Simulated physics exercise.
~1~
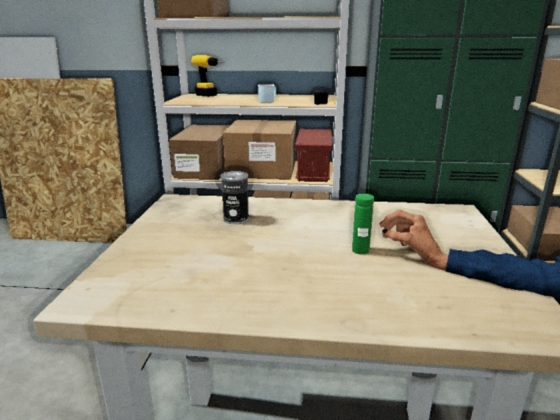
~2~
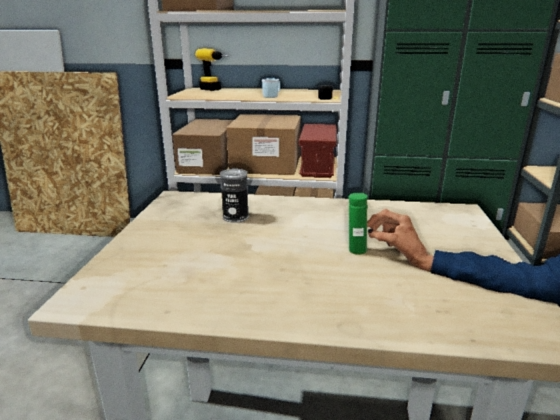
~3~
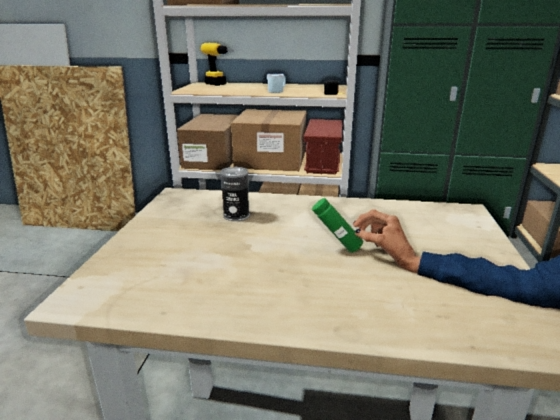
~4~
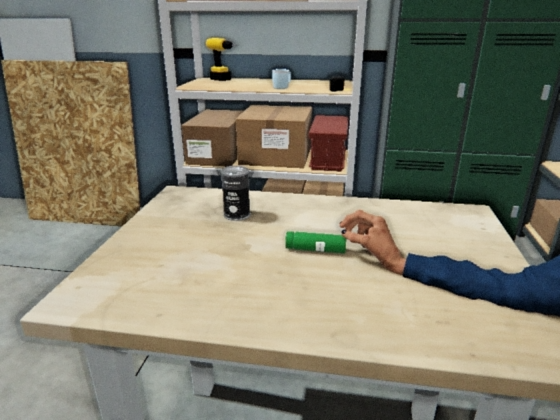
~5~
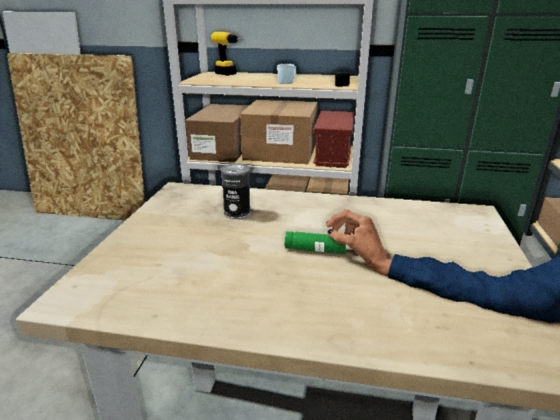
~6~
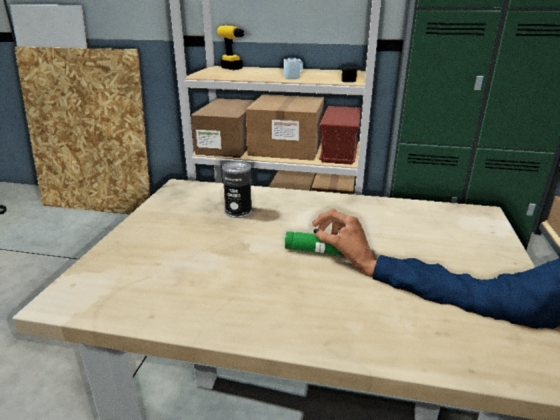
In a workshop, a hand pushing a green shaker leftward until it tips onto its side on a wooden table, black tin unmoved.
